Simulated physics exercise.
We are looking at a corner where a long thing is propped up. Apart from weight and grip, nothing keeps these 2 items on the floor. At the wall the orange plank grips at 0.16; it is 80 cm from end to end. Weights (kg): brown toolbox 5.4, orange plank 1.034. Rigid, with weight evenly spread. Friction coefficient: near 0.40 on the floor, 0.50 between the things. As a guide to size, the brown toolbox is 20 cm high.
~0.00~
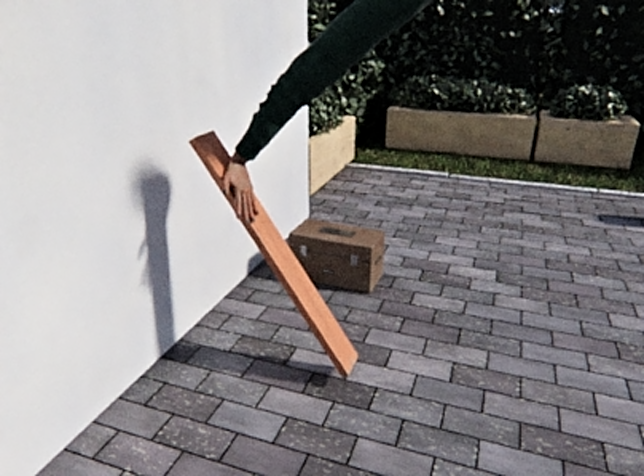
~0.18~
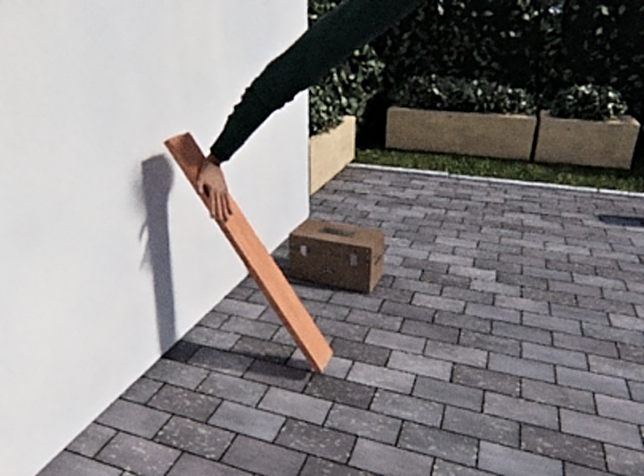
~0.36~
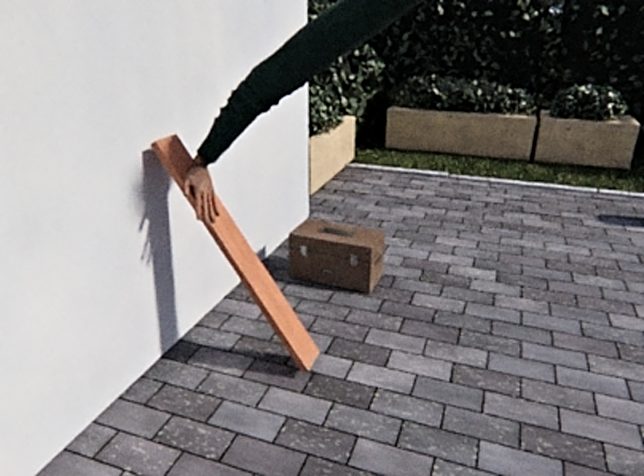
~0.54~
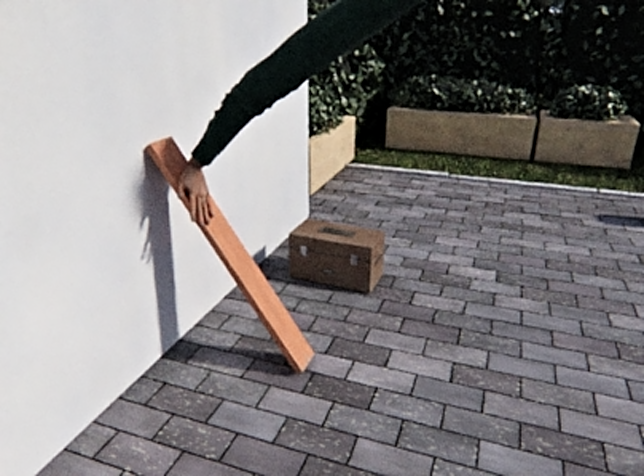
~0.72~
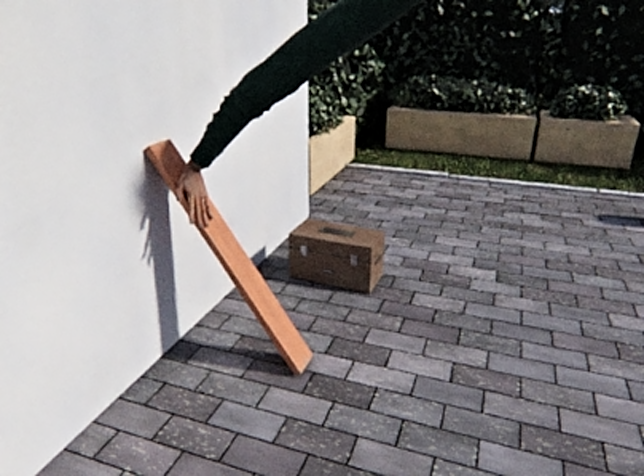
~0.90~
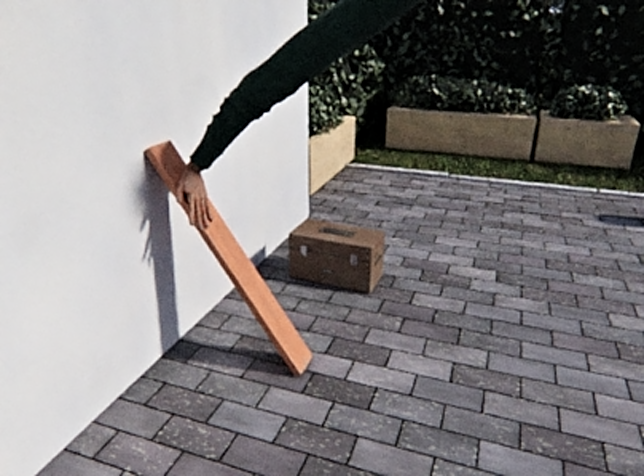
An orange plank, held near its upper end by a hand in a dark green sleeve, slants beside a pale wall on grey paving, seen from slightly above. A brown toolbox sits behind it to the right, with stone planters and a dark hedge farther back. The hand shifts the plank left to the wall, slowing, then both stay still, the hand on the plank and the camera fixed.
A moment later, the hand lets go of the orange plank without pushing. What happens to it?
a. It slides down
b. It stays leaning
b.
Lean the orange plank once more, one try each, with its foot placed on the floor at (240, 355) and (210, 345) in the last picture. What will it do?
At first it keeps its lean, and the next time it keeps its lean.
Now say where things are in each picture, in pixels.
In the first frame, 16 cm still to go; orange plank (279, 256); brown toolbox (337, 255).
In the second frame, 7 cm still to go; orange plank (254, 255); brown toolbox (337, 255).
In the third frame, 3 cm still to go; orange plank (241, 256); brown toolbox (337, 255).
In the fourth frame, 1 cm still to go; orange plank (235, 257); brown toolbox (337, 255).
The fifth frame shows propped up under the hand; orange plank (234, 259); brown toolbox (337, 255).
The sixth frame shows propped up under the hand; orange plank (234, 260); brown toolbox (337, 255).
By 1.10 s, all is still.
By 1.40 s, orange plank resting near (234, 261).
When it is over (2.2 s), both within 10 cm of the start. End places, in pixels of the last picture, orange plank near (234, 261). The plank stays up.
